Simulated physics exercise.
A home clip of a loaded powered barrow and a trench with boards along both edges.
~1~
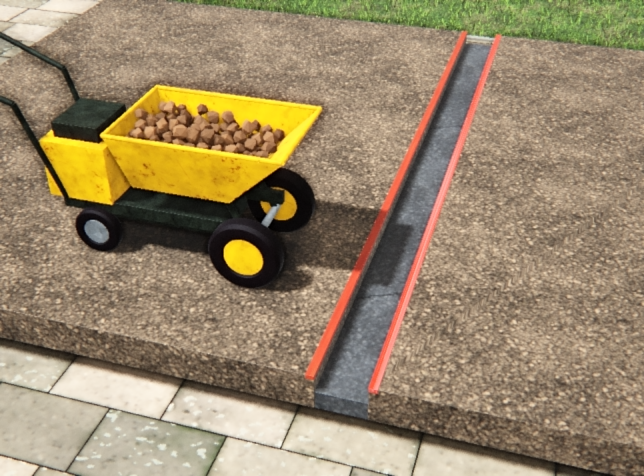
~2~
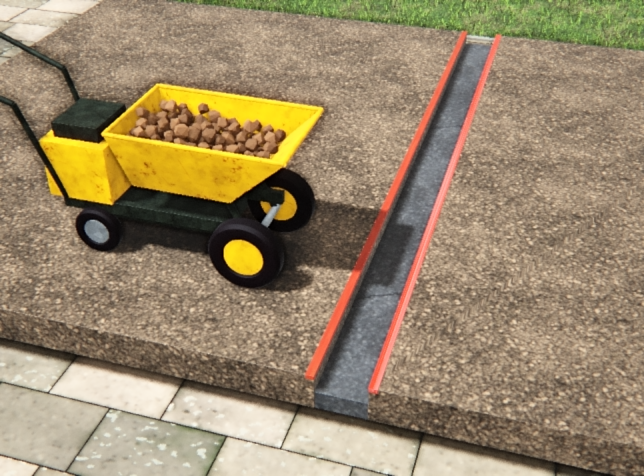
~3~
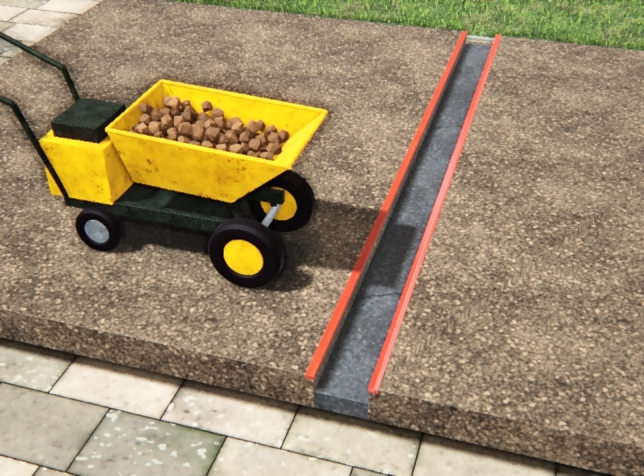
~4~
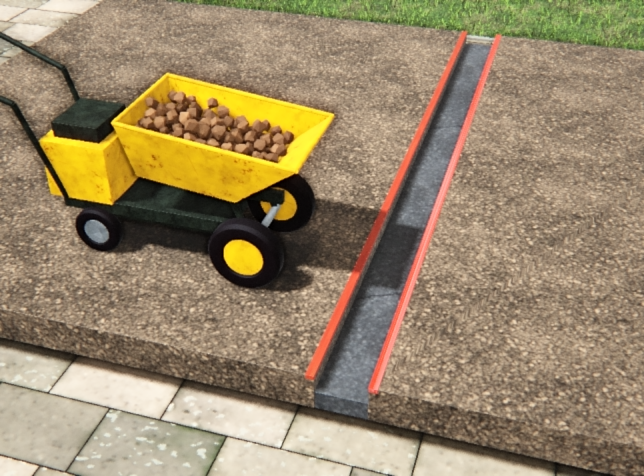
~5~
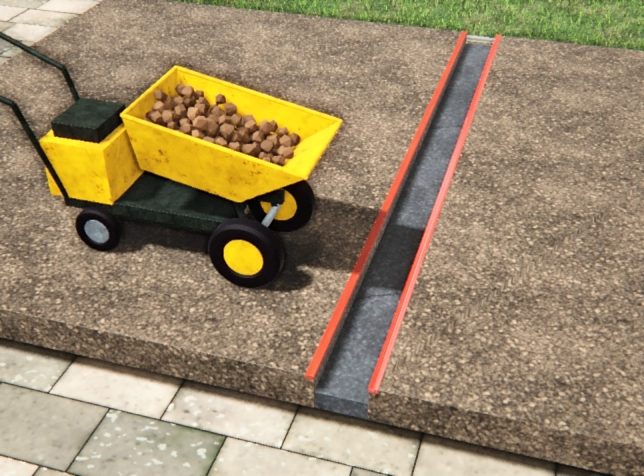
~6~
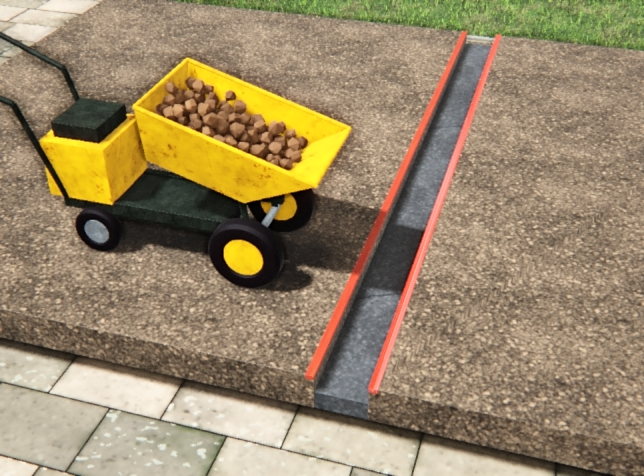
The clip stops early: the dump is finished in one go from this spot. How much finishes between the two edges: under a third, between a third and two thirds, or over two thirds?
Between the edges lies between a third and two thirds of the load.
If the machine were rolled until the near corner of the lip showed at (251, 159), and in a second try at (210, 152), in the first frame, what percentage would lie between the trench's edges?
In turn 60 and 50 in a hundred.
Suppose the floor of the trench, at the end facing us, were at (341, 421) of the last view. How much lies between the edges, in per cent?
Near 50 %.
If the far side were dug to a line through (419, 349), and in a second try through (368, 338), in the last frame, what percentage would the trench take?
The first gives 80 %, the second 20 %.
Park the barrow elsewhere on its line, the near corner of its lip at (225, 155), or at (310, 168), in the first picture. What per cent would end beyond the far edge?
First some 10, then 90 per cent.
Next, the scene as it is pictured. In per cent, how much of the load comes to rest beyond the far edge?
Some 50 per cent.
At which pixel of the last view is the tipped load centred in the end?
Near (416, 278).
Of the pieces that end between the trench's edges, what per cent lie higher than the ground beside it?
Close to 20 per cent.
Soon, skip tipped steeply; all in the skip.
A while on, skip tipped steeply; about two thirds in the skip; a small part in or heaped over the trench; a small part beyond it; a small part falling.
Towards the end, skip tipped right over; a small part in the skip; about half in or heaped over the trench; about half beyond it.
Finally, skip tipped right over; a stray few in the skip; about half in or heaped over the trench; about half beyond it.
